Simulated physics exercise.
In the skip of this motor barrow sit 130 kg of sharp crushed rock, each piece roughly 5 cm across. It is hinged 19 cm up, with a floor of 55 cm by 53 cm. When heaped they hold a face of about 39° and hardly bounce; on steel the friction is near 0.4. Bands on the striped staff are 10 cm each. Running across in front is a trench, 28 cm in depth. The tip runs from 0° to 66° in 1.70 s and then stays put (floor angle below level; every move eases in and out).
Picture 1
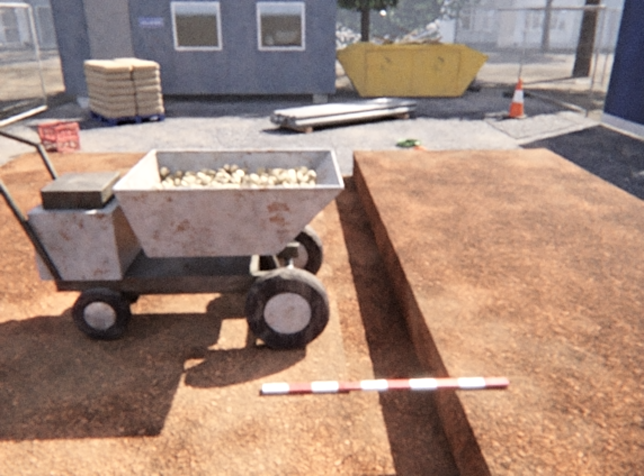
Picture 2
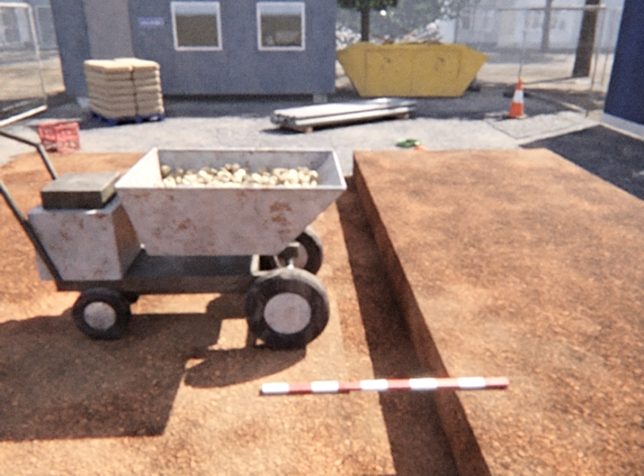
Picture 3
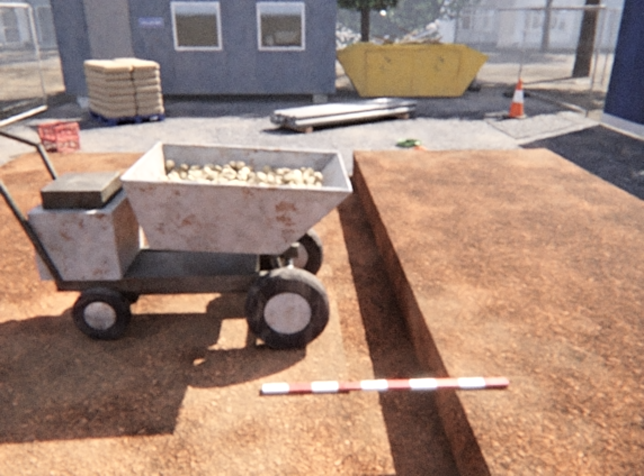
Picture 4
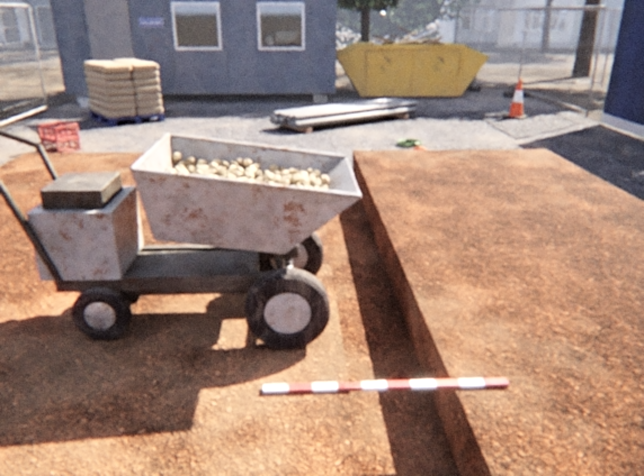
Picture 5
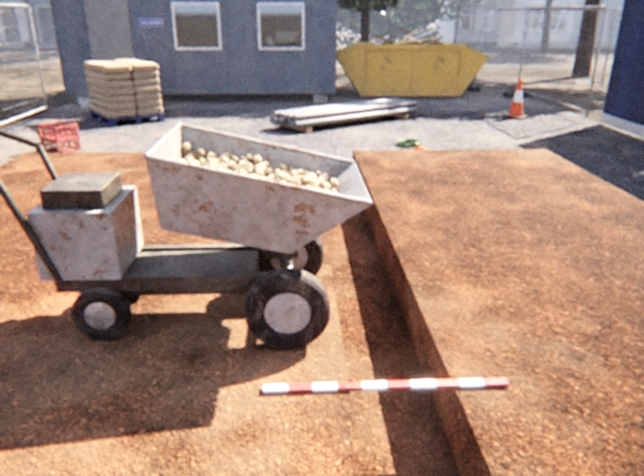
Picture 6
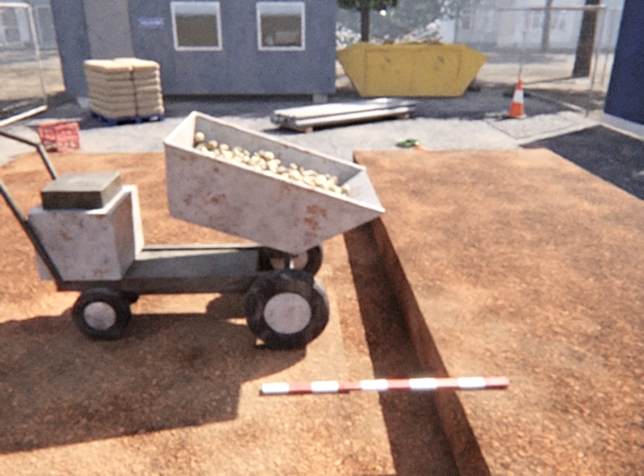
Grey motor barrow standing beside a trench in orange soil, its skip of pale crushed rock gradually tilting down toward the right.
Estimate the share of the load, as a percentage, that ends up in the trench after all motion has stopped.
Roughly 38 per cent of the load ends up there.
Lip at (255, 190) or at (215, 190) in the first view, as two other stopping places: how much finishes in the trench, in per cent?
Result: Close to 80 then close to 60 per cent.
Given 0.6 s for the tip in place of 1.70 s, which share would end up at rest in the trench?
Trench share: Approx. 25%.
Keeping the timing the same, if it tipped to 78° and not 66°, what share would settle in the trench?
The trench would hold about 15% of it.
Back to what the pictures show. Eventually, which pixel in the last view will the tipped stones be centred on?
About (427, 310).
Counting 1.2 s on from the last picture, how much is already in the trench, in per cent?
Some 0 per cent.
Then, 0.7 s after the last picture the floor is at 55°, 100 % in the skip; the foremost stones are at (400, 250).
Then, 1.2 s after the last picture the floor is at 66°, 89 % in the skip, 1 % in the trench, 10 % past the trench; the foremost stones are at (458, 311).
Then, 1.6 s after the last picture the floor is at 66°, 60 % in the skip, 5 % in the trench, 35 % past the trench; the foremost stones are at (521, 313).
Then, 3.5 s after the last picture the floor is at 66°, 22 % in the skip, 38 % in the trench, 39 % past the trench; the foremost stones are at (539, 307).
